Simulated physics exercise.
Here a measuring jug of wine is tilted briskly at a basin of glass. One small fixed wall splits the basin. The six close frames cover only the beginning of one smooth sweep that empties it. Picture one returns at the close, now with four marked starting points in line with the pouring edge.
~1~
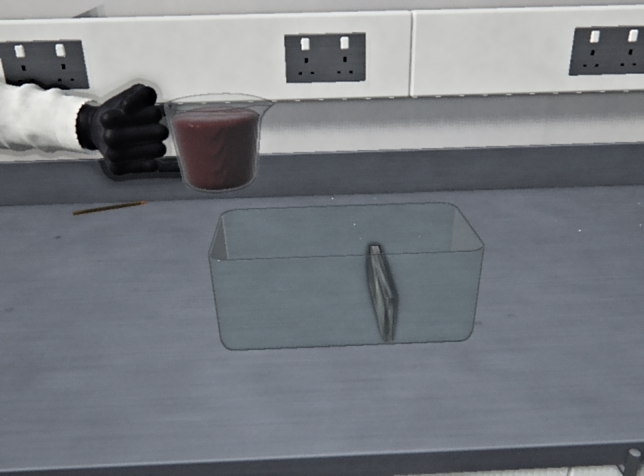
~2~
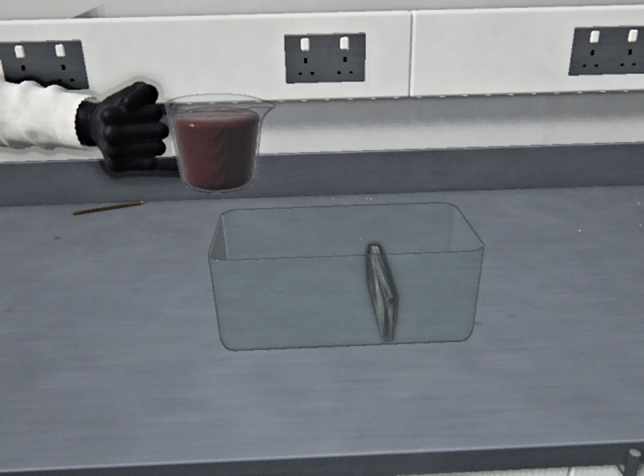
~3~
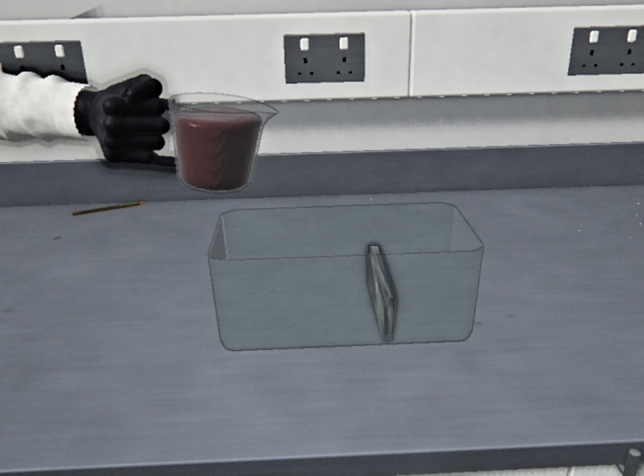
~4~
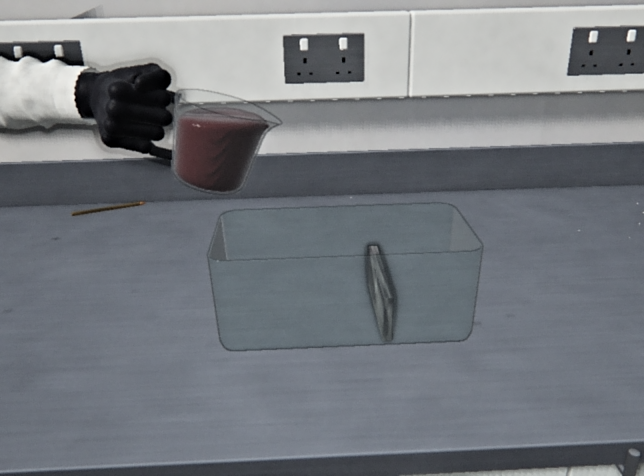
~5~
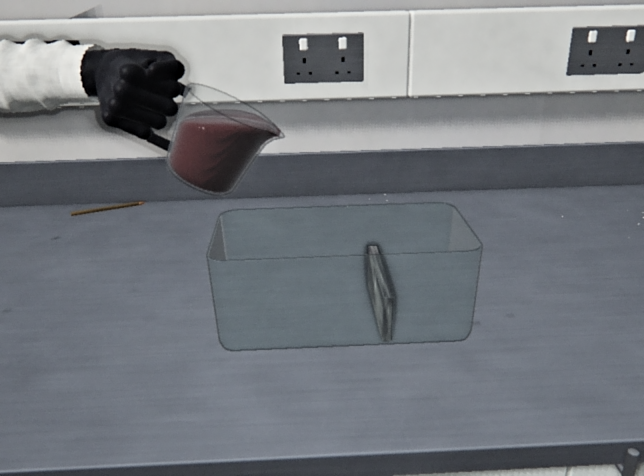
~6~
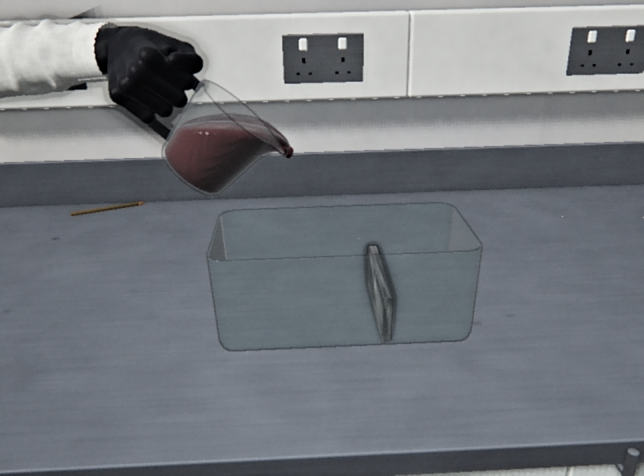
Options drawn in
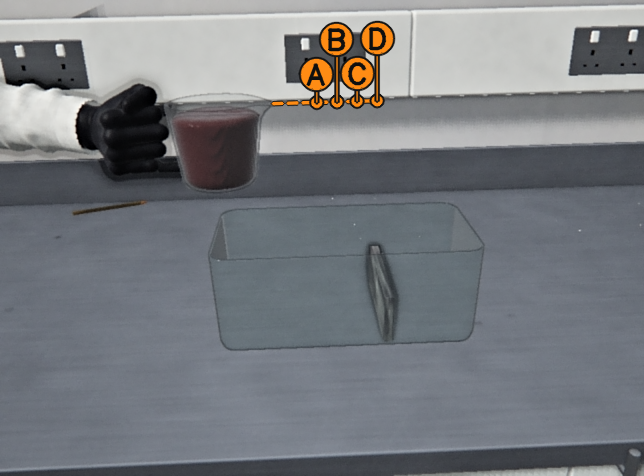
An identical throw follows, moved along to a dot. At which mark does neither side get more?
The answer is dot C.
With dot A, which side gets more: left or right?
More ends on the left.
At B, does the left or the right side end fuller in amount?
More ends on the left.
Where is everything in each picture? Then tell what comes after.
The first picture shows upright, lip at (273, 103); basin from (221, 346) to (472, 336); top of the wall at (381, 269); nothing has left yet.
The second picture shows upright, lip at (274, 105); nothing has left yet.
The third picture shows tipped about 8°, lip at (277, 112); nothing has left yet.
The fourth picture shows tipped about 17°, lip at (281, 122); nothing has left yet.
The fifth picture shows tipped about 29°, lip at (284, 136); nothing has left yet.
The sixth picture shows tipped about 43°, lip at (283, 152); wine is over the lip, down to (288, 154).
On the marked copy, A at (316, 102); B at (336, 101); C at (357, 101); D at (377, 100).
With A, about 92 % ends left of the wall and 5 % right of it; 3 % is lost outside.
With B, about 75 % ends left of the wall and 23 % right of it.
With C, about 52 % ends left of the wall and 45 % right of it; 3 % is lost outside.
With D, about 26 % ends left of the wall and 71 % right of it; 3 % is lost outside.
